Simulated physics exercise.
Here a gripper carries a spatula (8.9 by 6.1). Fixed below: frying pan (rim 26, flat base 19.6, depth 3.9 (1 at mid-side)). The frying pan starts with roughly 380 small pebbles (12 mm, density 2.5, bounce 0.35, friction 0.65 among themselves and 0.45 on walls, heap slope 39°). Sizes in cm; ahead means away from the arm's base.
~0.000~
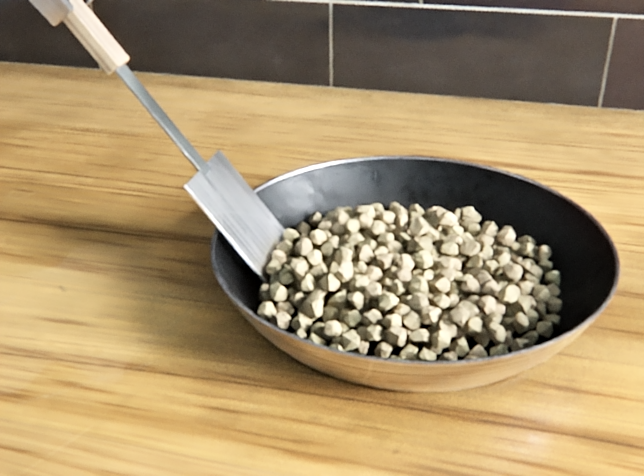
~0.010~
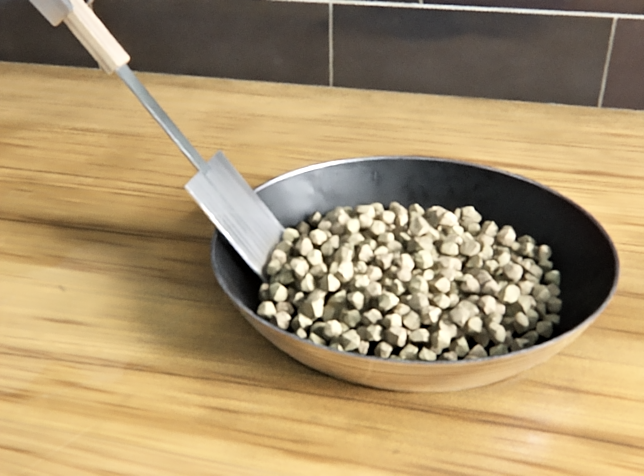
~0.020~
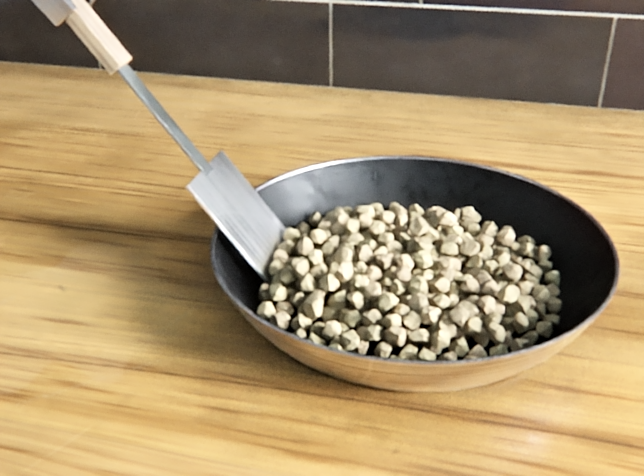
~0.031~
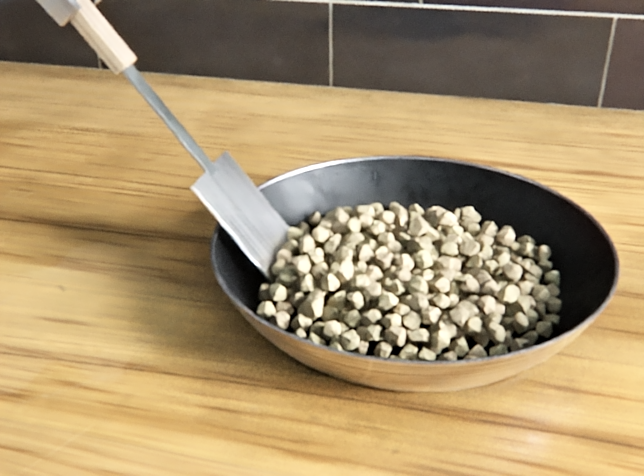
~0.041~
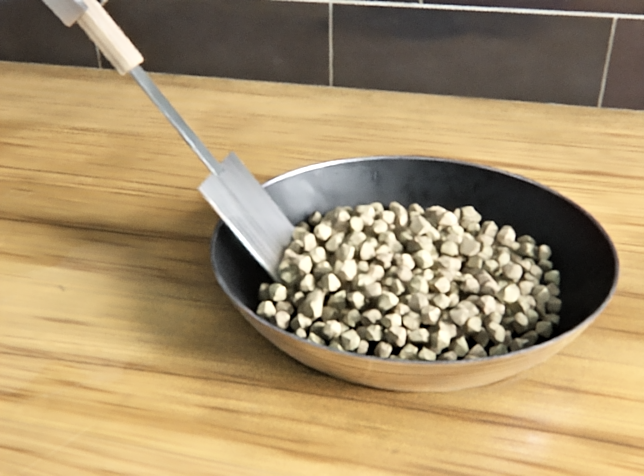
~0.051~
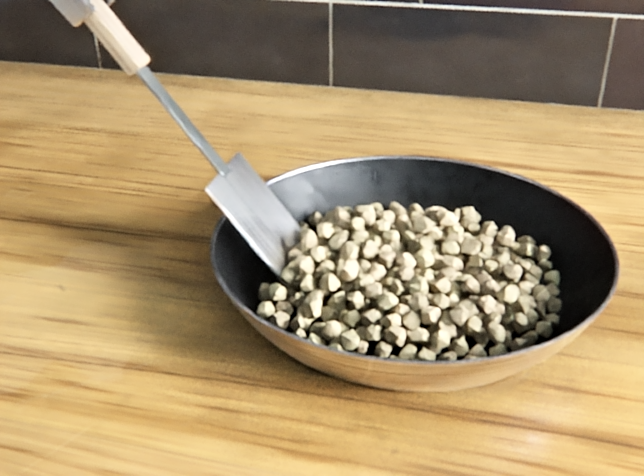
At the start, a gripper holds a spatula angled against the left inner side of a dark frying pan heaped with small pale pebbles on a wooden counter. The spatula barely shifts at first, then slides slightly right into the edge of the heap, nudging the nearest pebbles a little.
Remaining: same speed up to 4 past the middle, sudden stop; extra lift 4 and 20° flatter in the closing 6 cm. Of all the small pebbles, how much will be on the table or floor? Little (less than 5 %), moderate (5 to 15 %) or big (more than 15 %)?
On the table or floor the share is little, less than 5 %.
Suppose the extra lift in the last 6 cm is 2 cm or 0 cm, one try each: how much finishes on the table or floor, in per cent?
About 0 and 0 per cent.
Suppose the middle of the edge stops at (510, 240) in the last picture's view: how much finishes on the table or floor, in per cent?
Some 0 per cent.
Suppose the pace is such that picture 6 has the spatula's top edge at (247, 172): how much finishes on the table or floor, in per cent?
About 10 per cent.
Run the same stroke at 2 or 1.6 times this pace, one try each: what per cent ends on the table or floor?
Some 5 and 0 per cent.
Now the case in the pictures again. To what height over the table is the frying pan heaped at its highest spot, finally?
About 4.5 cm.
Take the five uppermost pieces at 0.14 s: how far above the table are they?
Some 4 cm.
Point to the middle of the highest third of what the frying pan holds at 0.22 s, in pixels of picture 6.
Around (448, 261).
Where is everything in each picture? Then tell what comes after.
In the first frame, spatula top edge at (202, 167), sloping 52°; upper third of the load around (403, 267), from x 265 to 555, top at y 210; 384 in the frying pan.
In the second frame, spatula top edge at (202, 167), sloping 52°; upper third of the load around (402, 267), from x 265 to 555, top at y 210.
In the third frame, spatula top edge at (205, 168), sloping 52°; upper third of the load around (402, 267), from x 265 to 555, top at y 210.
In the fourth frame, spatula top edge at (209, 168), sloping 52°; upper third of the load around (400, 264), from x 265 to 555, top at y 210.
In the fifth frame, spatula top edge at (216, 169), sloping 52°; upper third of the load around (399, 263), from x 265 to 555, top at y 210.
In the sixth frame, spatula top edge at (223, 169), sloping 52°; upper third of the load around (396, 263), from x 265 to 555, top at y 210; 384 in the frying pan.
By 0.14 s, sloping 52°, highest piece 4 above the table; 384 in the frying pan.
By 0.22 s, sloping 42°, highest piece 5 above the table; 384 in the frying pan.
By 0.47 s, sloping 32°, highest piece 4 above the table; 384 in the frying pan.
By 1.52 s, sloping 32°, highest piece 4 above the table; 384 in the frying pan.
Final count, 384 in the frying pan. That is 0 % on the table or floor.
